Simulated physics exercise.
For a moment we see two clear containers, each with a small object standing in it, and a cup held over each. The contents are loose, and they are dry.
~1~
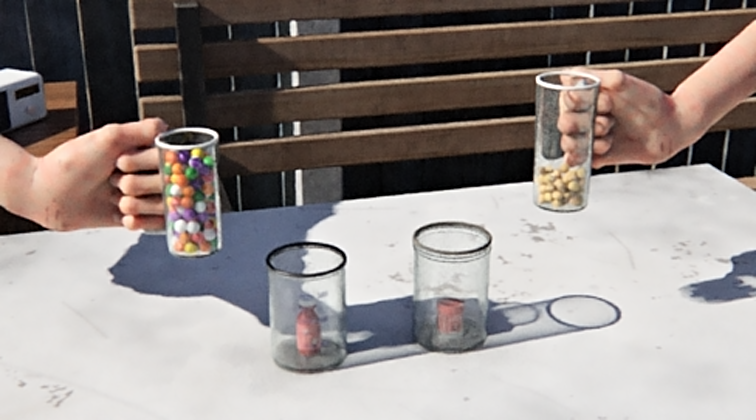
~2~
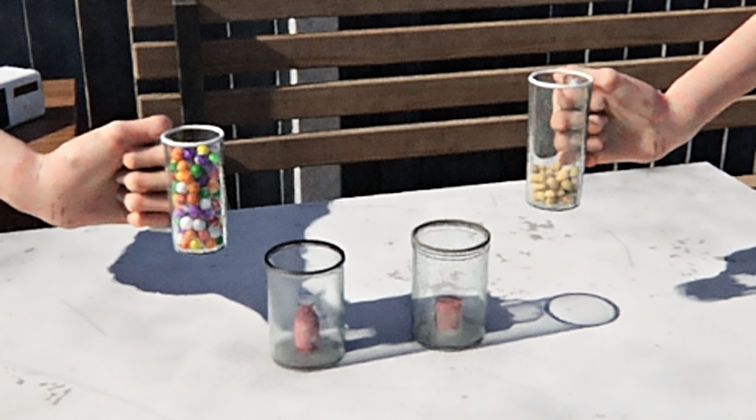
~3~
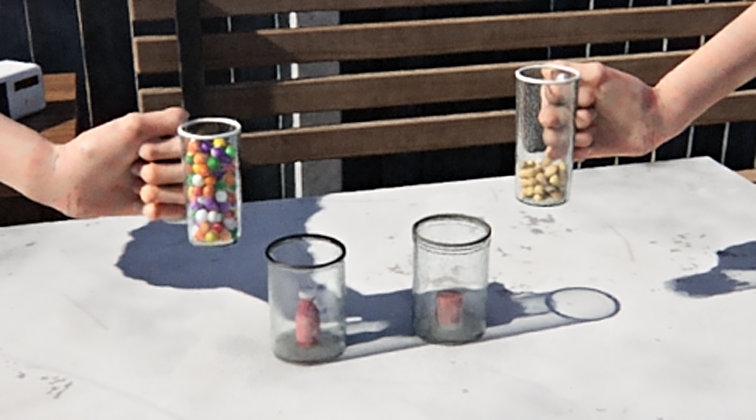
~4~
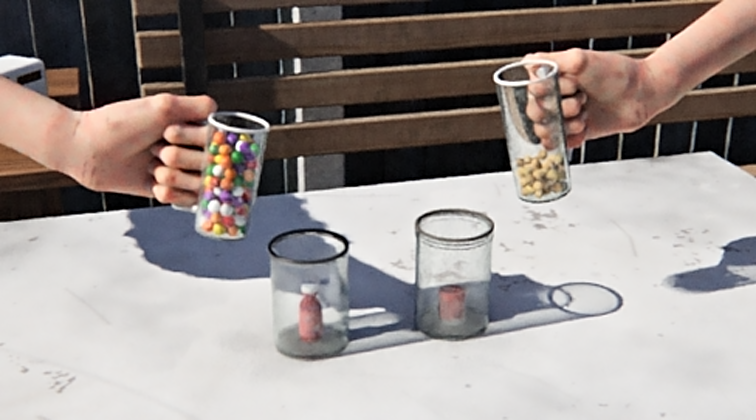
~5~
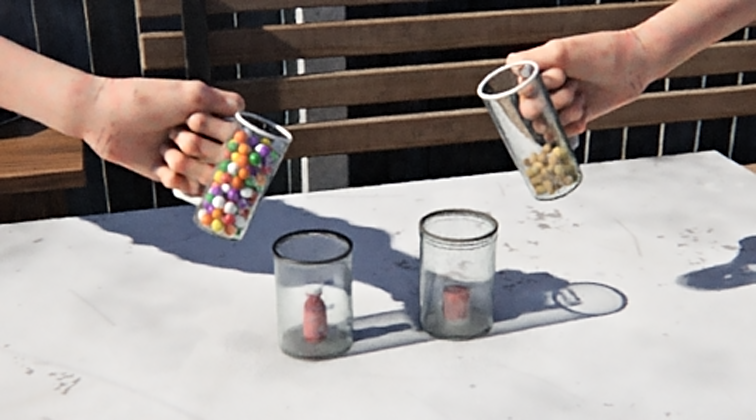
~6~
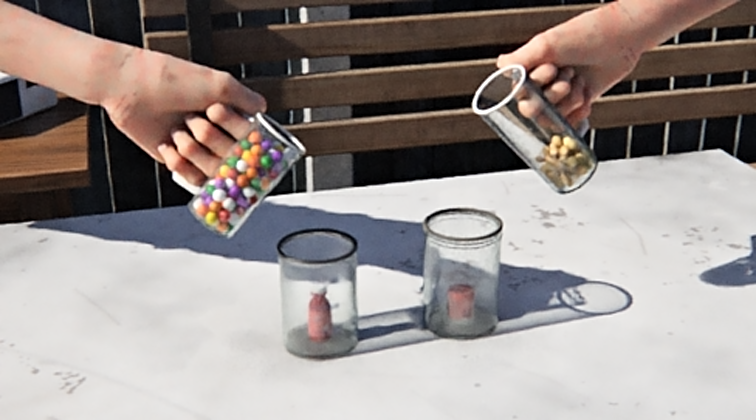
Two hands held a clear cup of colorful beads and one with fewer chickpeas above two glass containers with small reddish objects inside, then moved the cups slightly inward and steadily tilted them toward each other.
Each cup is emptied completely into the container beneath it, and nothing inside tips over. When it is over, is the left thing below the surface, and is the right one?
In the end left: I'd bet it gets to poke through. Right: I'd bet it gets to poke through.
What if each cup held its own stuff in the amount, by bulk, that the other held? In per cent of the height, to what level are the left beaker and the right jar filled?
Left fill 20 percent; right fill 50 percent.
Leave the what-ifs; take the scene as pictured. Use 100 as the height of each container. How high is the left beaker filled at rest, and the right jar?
Around 50 on the left and around 25 on the right.
Then, 0.50 s later than the last frame, left beaker nearly empty, nearly all of its cupful still in the cup; right jar empty, all of its cupful still in the cup.
Then, 0.93 s later than the last frame, left beaker nearly empty, roughly half of its cupful still in the cup; right jar empty, all of its cupful still in the cup.
Then, 1.30 s later than the last frame, left beaker a third full, none of its cupful still in the cup; right jar nearly empty, none of its cupful still in the cup.
When it is over, left beaker half full (surface near (319, 292)), nothing beside it; right jar a quarter full (surface near (461, 293)), nothing beside it; the left thing is still showing; the right thing is still showing.
